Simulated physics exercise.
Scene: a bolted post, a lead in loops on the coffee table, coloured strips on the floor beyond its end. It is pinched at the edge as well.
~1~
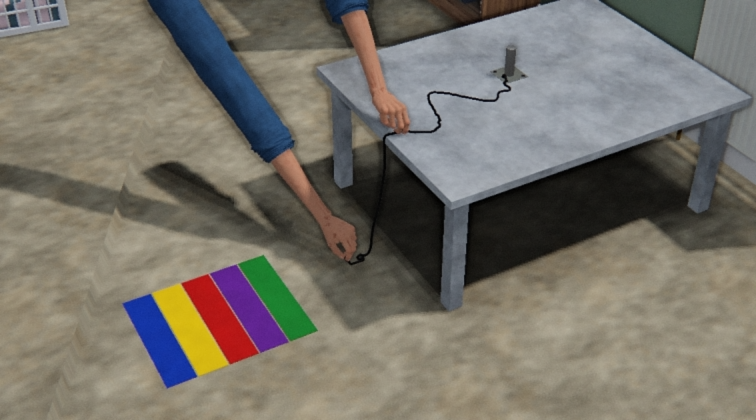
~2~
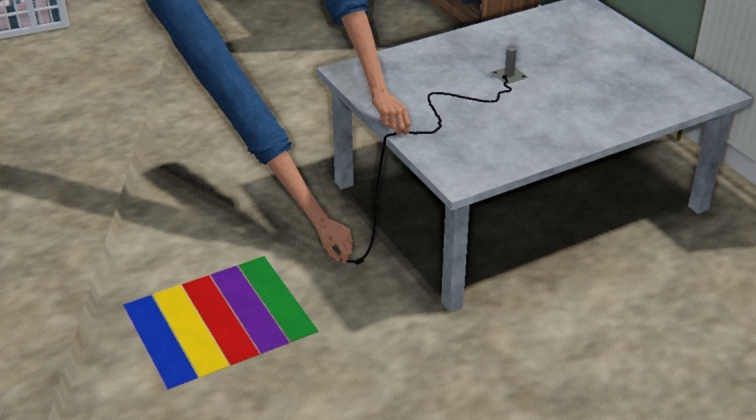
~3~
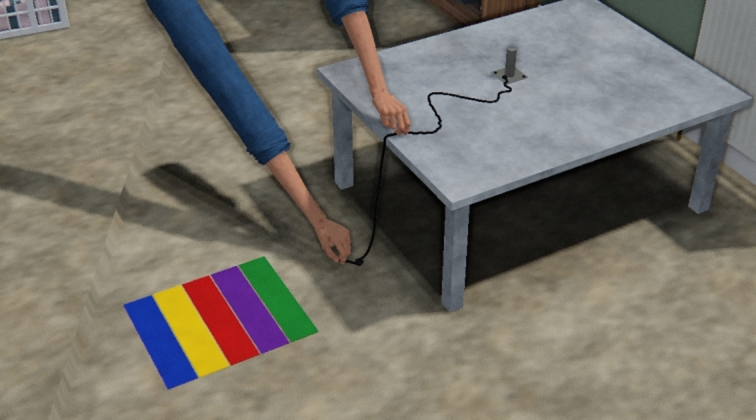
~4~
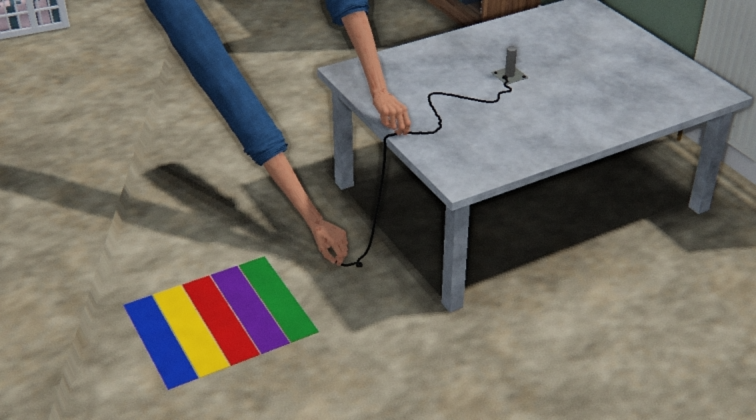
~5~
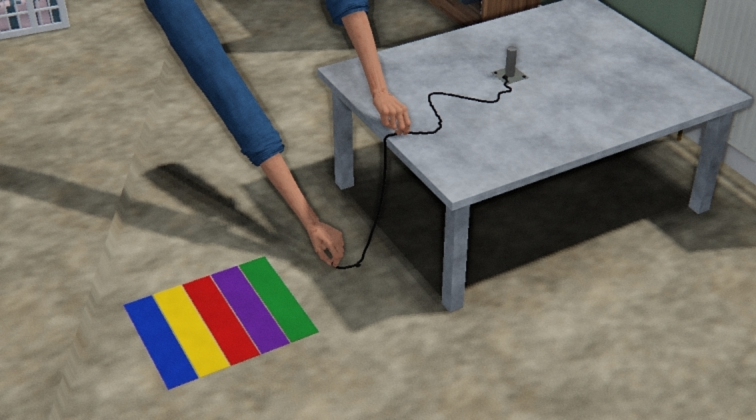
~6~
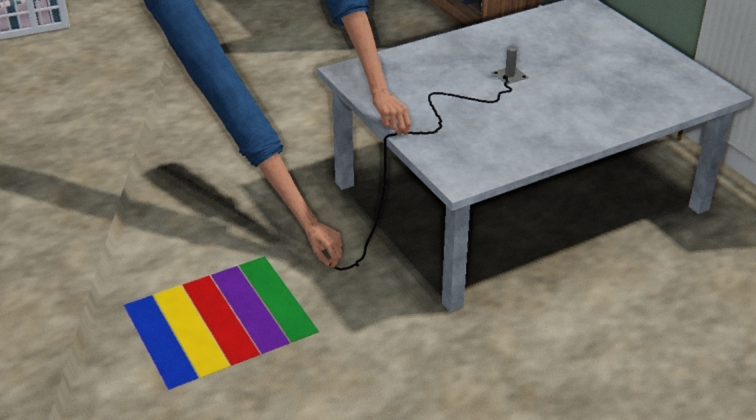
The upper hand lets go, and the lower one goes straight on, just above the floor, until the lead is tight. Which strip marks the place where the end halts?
The blue strip does.
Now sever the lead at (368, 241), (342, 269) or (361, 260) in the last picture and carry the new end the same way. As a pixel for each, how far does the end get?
First try near (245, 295), second near (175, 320), third near (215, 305).
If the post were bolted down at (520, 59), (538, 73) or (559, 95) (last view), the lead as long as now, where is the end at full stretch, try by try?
The places are (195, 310), (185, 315) and (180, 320).
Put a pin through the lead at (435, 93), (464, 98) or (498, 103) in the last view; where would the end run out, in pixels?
First try near (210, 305), second near (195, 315), third near (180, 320).
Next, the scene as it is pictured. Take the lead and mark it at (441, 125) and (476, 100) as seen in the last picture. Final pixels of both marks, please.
The first moves to (361, 149), the second to (446, 102).
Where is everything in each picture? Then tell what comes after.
In the first picture, end (345, 257); green (294, 321); purple (265, 332); red (235, 343); yellow (205, 355); blue (174, 366).
In the second picture, end (341, 260); lead through (510, 91) (453, 95) (439, 117) (396, 134) (377, 189) (370, 247).
In the third picture, end (340, 261).
In the fourth picture, end (336, 262); lead through (510, 91) (453, 96) (439, 117) (396, 134) (381, 188) (369, 248).
In the fifth picture, end (333, 263).
In the sixth picture, end (331, 264); lead through (510, 91) (454, 96) (439, 117) (396, 134) (384, 187) (366, 247).
Soon after, end near (220, 304); over red.
After that, end near (180, 318); over yellow.
At the stop, end near (156, 327); over blue. The blue one.
